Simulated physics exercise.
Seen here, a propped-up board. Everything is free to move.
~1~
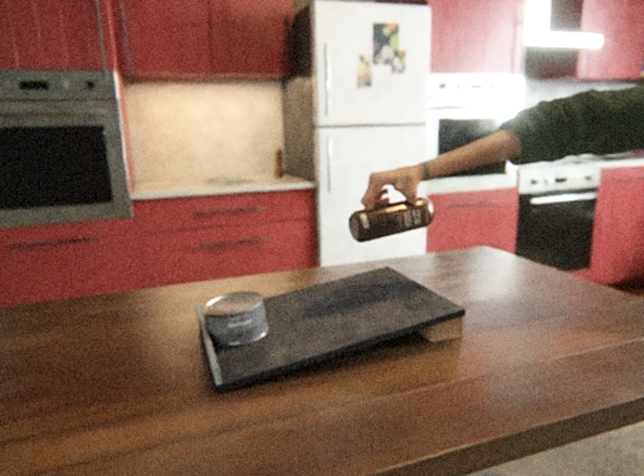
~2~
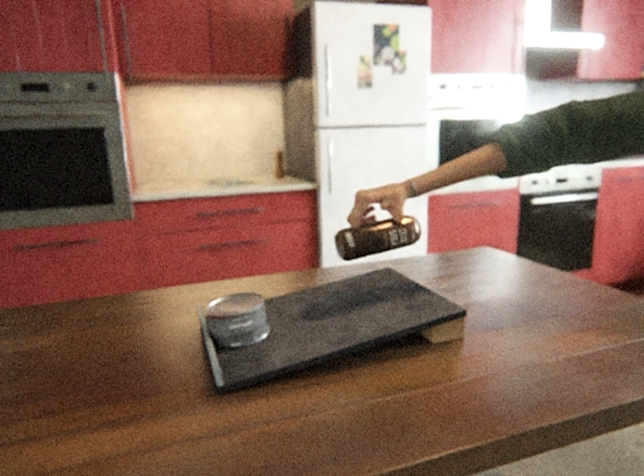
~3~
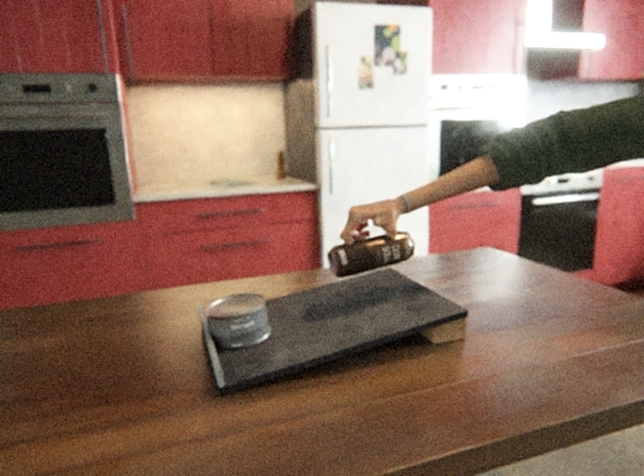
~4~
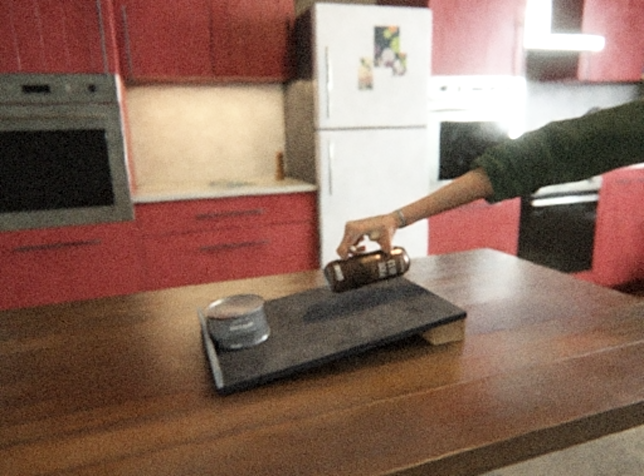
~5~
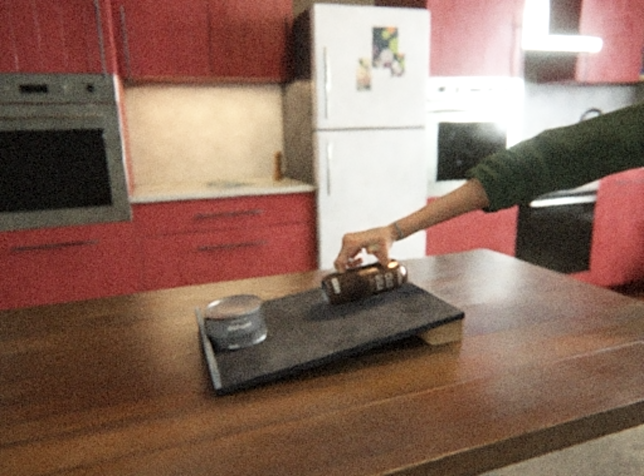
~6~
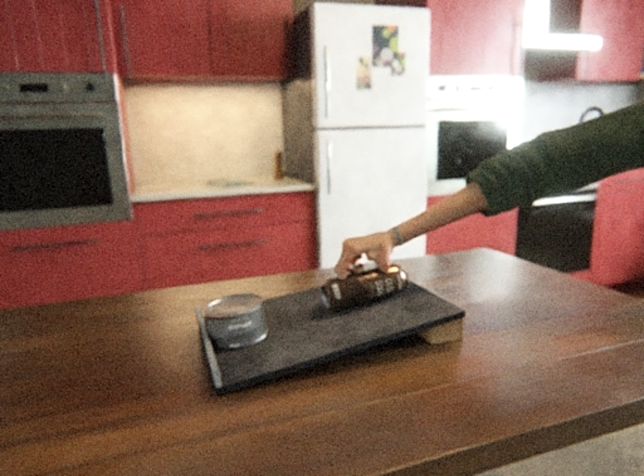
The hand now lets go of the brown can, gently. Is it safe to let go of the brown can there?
As it turns out, it keeps its place.
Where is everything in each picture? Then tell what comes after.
Coming down; brown can (391, 219); grey tub (237, 318), in the first frame.
Coming down; brown can (377, 237); grey tub (238, 319), in the second frame.
Coming down; brown can (371, 254); grey tub (239, 320), in the third frame.
Coming down; brown can (367, 269); grey tub (238, 321), in the fourth frame.
Coming down; brown can (364, 282); grey tub (236, 321), in the fifth frame.
Set down, still held; brown can (364, 287); grey tub (237, 320), in the sixth frame.
Then, 0.20 s later than the last frame, all is still.
Then, 0.40 s later than the last frame, brown can resting near (364, 287).
When it is over, both as before. End places, in pixels of the last picture, brown can near (364, 287). The brown can remains at rest.
